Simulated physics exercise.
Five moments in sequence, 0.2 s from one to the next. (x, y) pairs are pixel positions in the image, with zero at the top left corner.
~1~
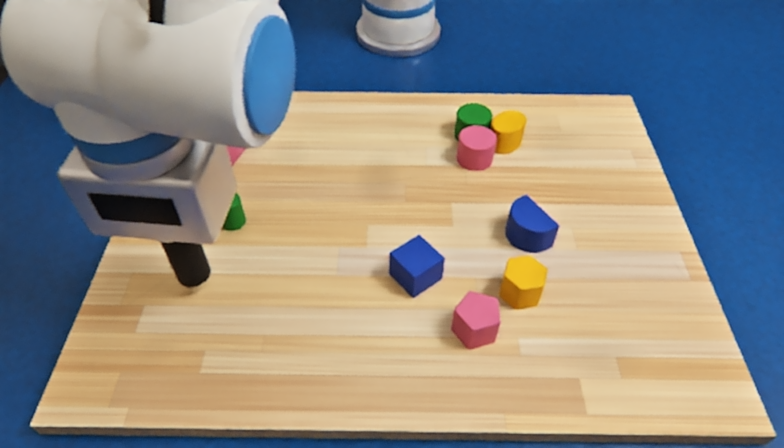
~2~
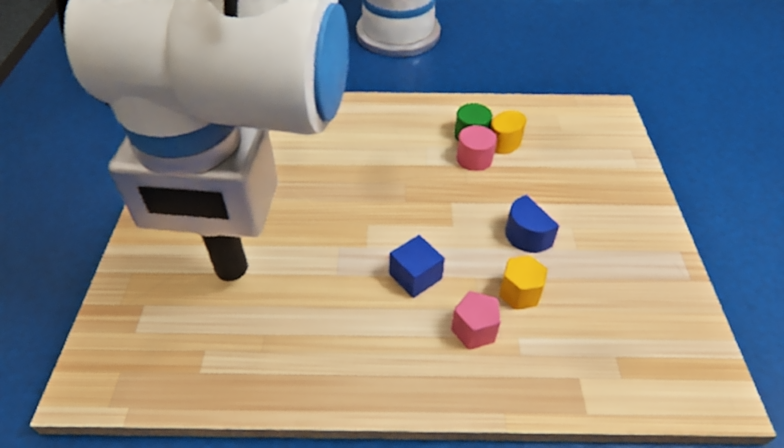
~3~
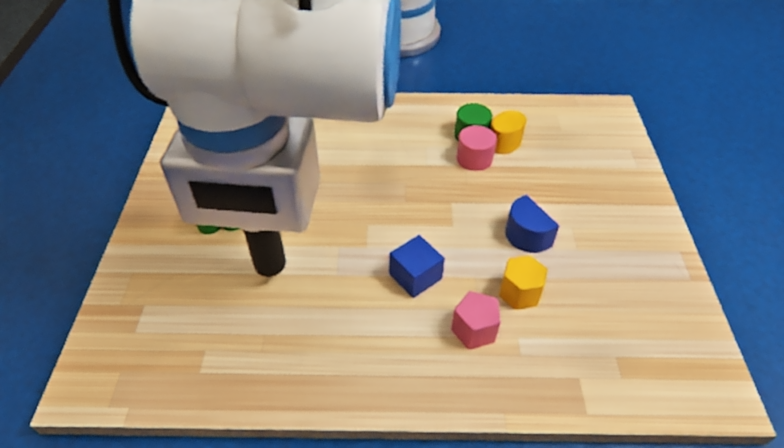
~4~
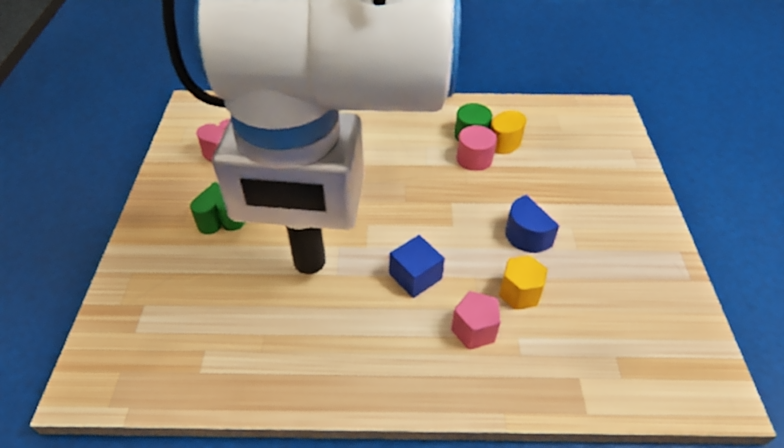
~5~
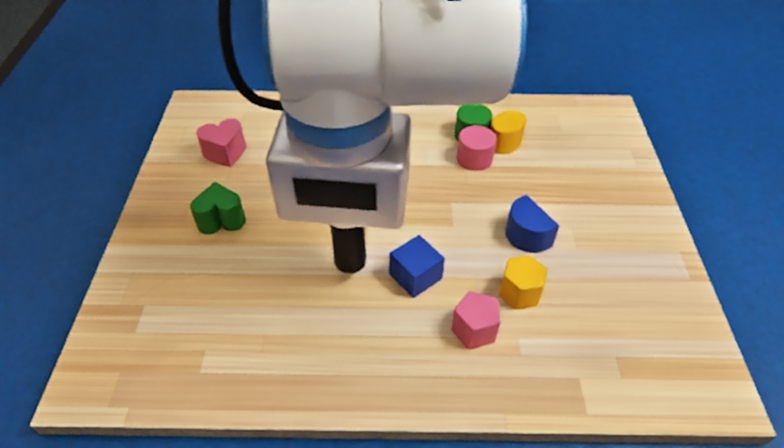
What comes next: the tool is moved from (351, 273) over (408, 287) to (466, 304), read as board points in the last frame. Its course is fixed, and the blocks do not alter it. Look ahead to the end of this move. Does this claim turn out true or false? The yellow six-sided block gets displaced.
My answer: False.
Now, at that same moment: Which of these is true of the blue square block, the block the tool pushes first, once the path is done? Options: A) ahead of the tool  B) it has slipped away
Correct choice: B.
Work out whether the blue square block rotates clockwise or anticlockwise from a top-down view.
Rotates counter-clockwise.
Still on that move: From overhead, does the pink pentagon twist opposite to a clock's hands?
No
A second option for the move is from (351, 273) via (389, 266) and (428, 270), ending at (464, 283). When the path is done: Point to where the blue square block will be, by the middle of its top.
Top centre: (500, 282).
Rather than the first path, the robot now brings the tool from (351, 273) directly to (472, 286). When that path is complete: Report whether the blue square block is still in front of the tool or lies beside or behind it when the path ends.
The blue square block stays in front.
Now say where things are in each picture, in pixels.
Tool's lower end at (194, 274); blue square block at (417, 255); pink pentagon at (479, 310); yellow six-sided block at (526, 271), in the first picture.
Tool at (232, 269); blocks still, in the second picture.
Tool at (270, 264); blocks still, in the third picture.
Tool at (310, 262); blocks still, in the fourth picture.
Tool at (350, 261); blue square block at (417, 255); pink pentagon at (479, 310); yellow six-sided block at (526, 271), in the fifth picture.
The first path, step by step. One third of the way, tool at (391, 270); blue square block at (431, 255).
Two thirds of the way, tool at (430, 281); blue square block at (458, 253).
At the end, tool at (468, 293); blue square block at (468, 251), turned 30° anticlockwise; pink pentagon at (486, 315), turned 20° clockwise; yellow six-sided block still.
